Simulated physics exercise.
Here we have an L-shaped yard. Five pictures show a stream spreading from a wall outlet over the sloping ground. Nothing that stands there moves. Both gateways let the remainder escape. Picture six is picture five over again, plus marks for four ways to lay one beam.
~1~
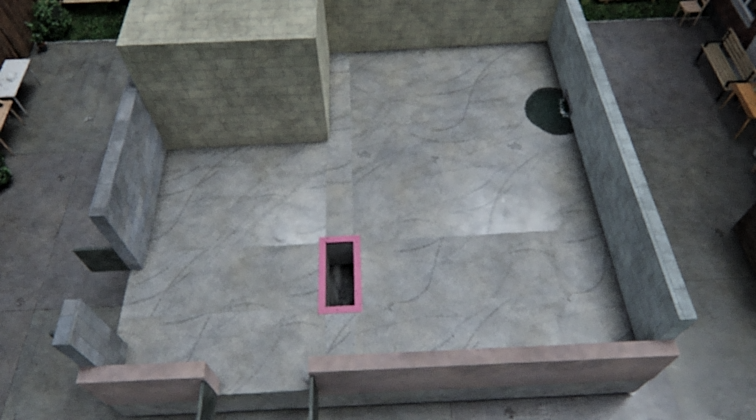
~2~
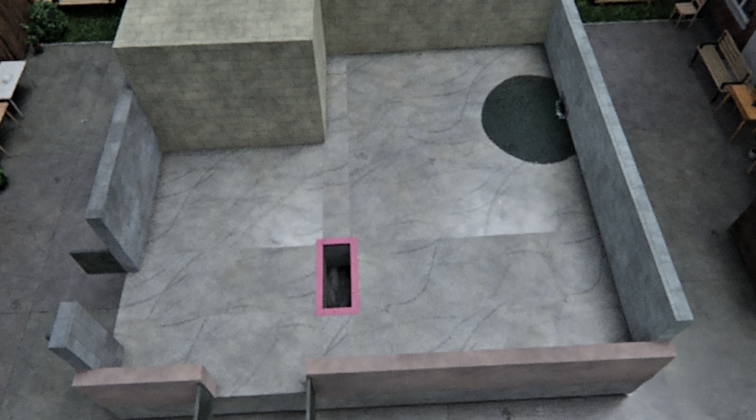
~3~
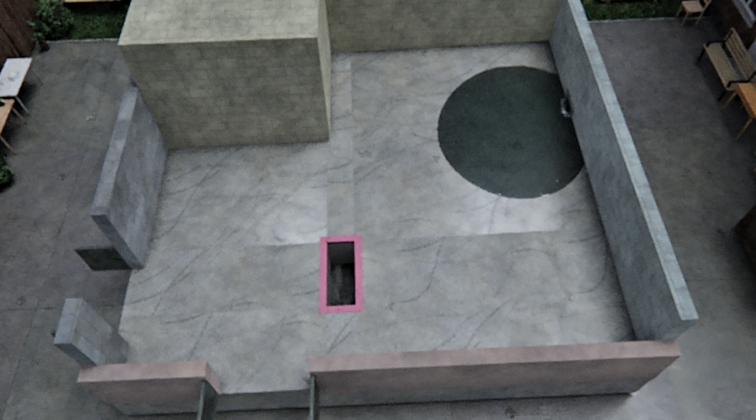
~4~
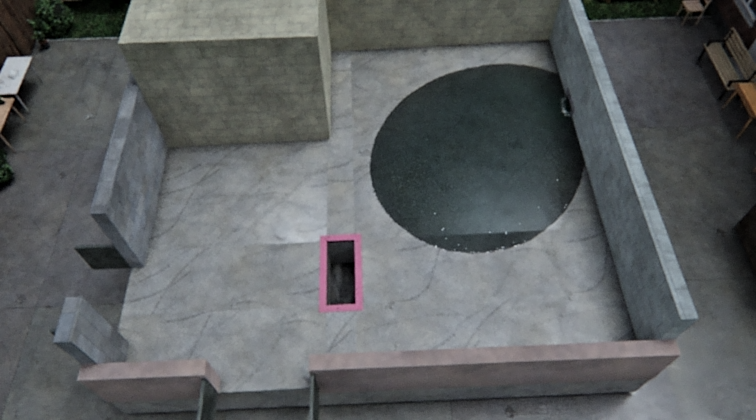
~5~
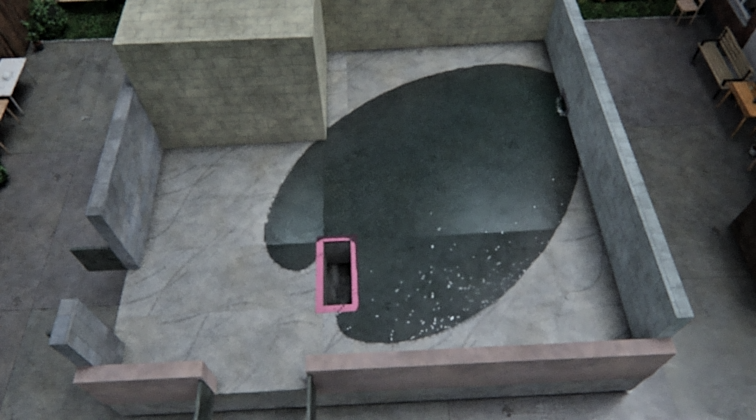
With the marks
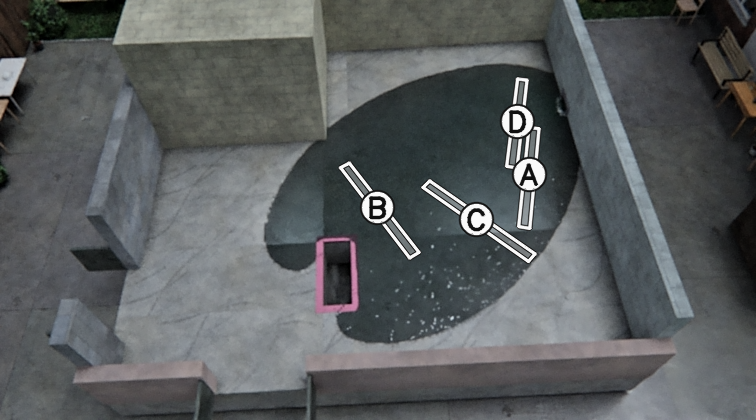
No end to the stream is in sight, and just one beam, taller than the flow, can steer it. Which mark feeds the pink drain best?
Place A.
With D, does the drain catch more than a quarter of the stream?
No, it does not.
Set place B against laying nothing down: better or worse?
Place B is worse.
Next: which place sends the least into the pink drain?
Place B.
In white, A from (524, 227) to (533, 128); B from (344, 165) to (414, 255); C from (426, 184) to (531, 257); D from (511, 167) to (522, 79).
For place A, about 26 % of the stream goes into the pink drain, about 74 % out by the gates.
For place B, next to none of the stream goes into the pink drain, about 98 % out by the gates.
For place C, about 17 % of the stream goes into the pink drain, about 83 % out by the gates.
For place D, about 11 % of the stream goes into the pink drain, about 88 % out by the gates.
